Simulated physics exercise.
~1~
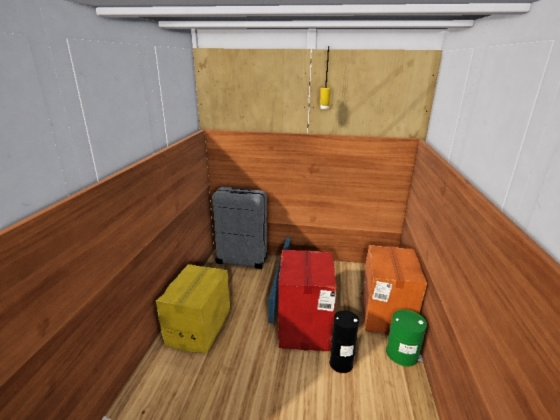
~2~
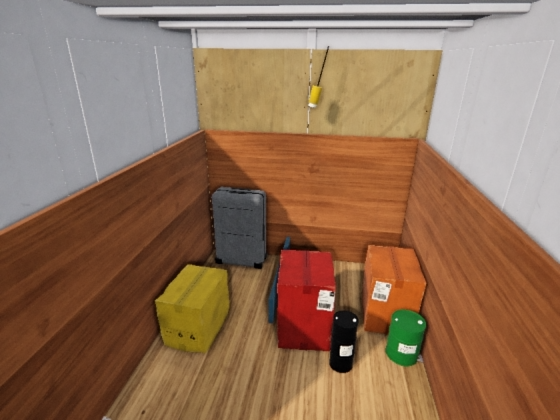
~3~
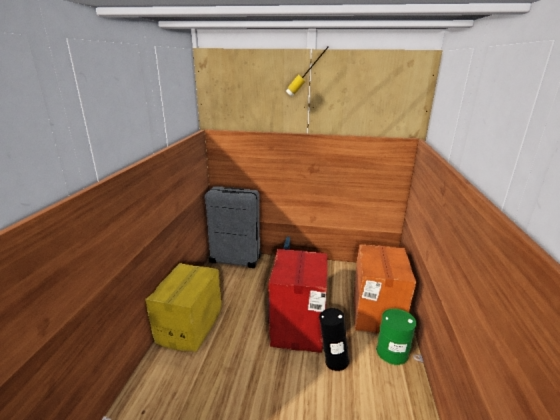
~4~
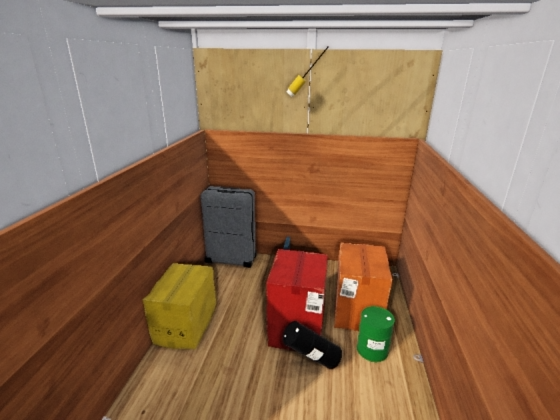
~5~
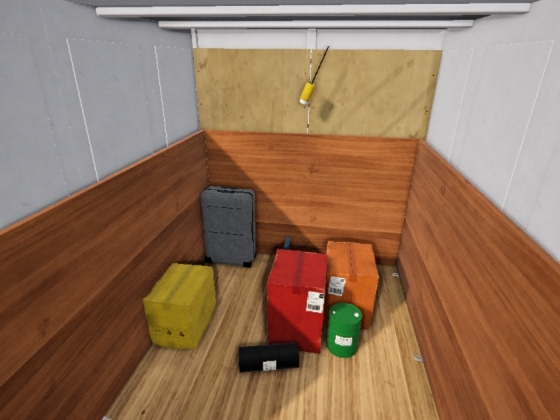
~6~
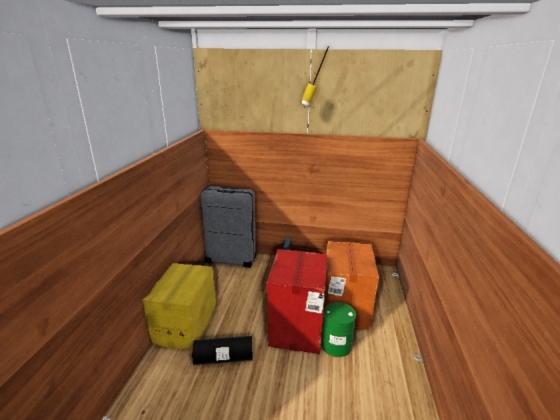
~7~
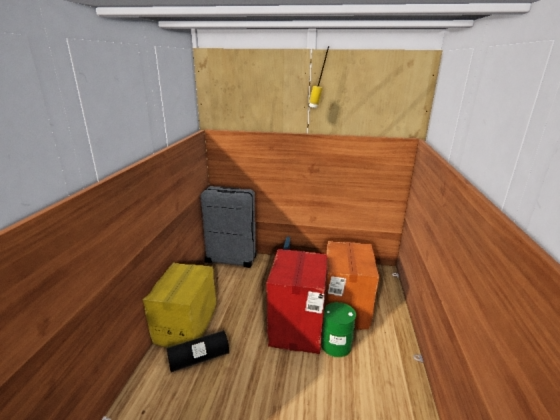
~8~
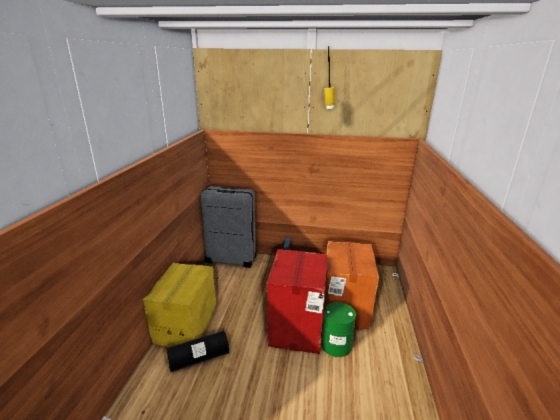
Moving van load bay with cargo shifting left, the black canister toppling and rolling to rest on its side by the yellow box.
